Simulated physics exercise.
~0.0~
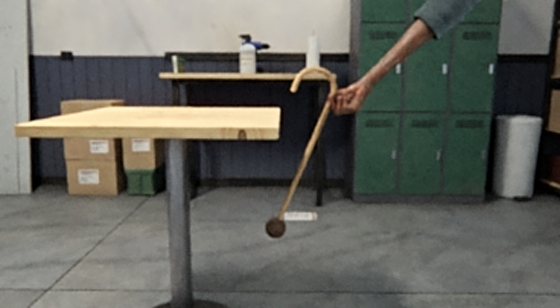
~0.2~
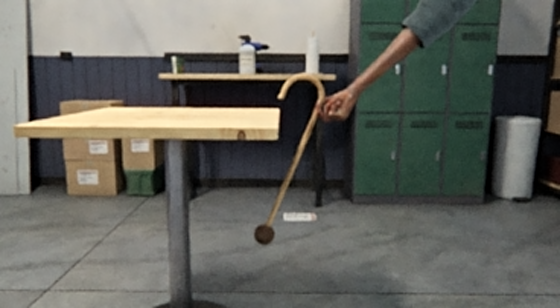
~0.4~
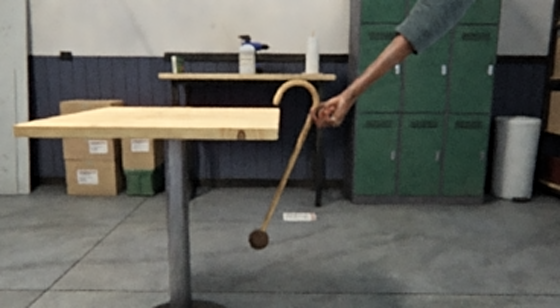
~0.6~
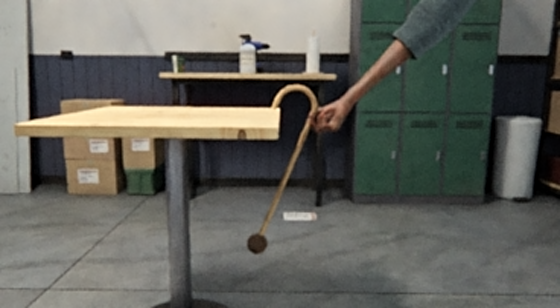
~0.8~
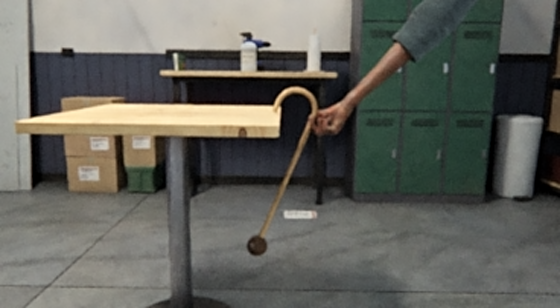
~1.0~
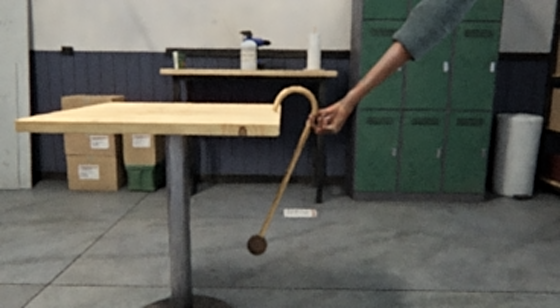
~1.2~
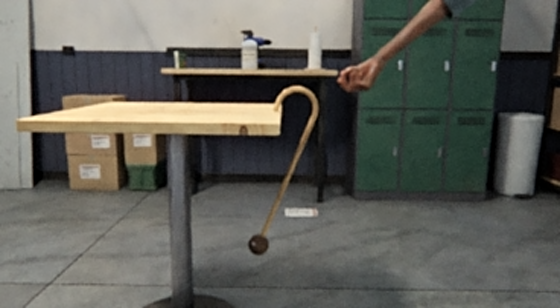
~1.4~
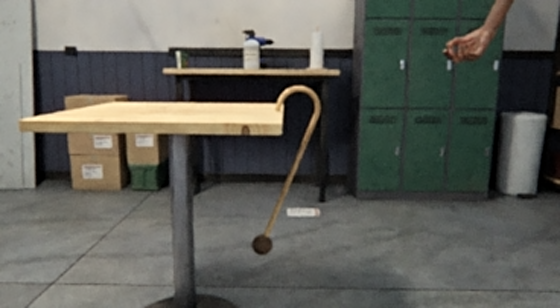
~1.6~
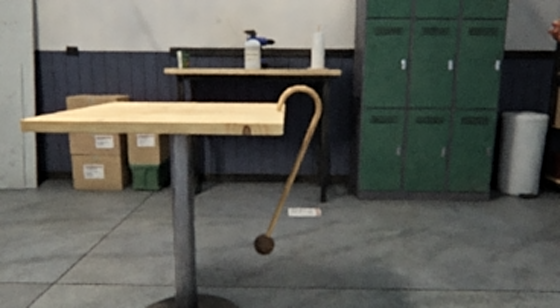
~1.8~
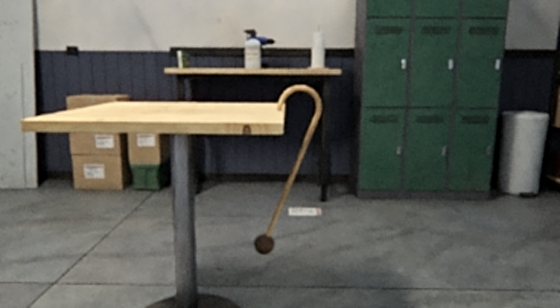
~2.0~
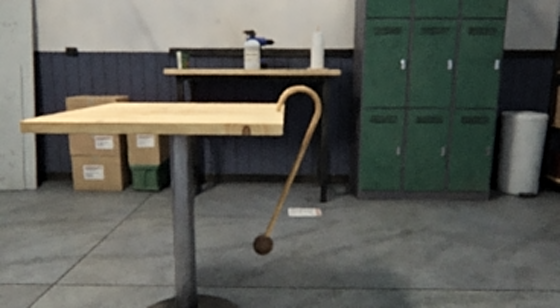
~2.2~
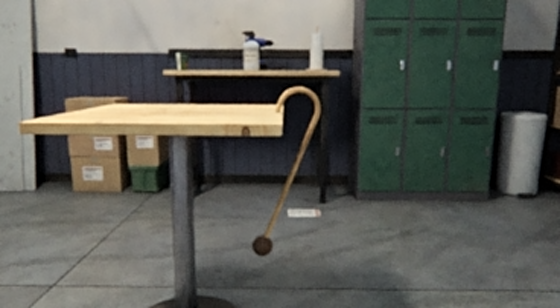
The video shows a hand lowering a brown, hook-handled ladle beside a wooden table and setting the curved end on the table's right edge. The hand lets go and withdraws to the right, and the ladle stays hanging from the edge, its round end angled beneath the tabletop.
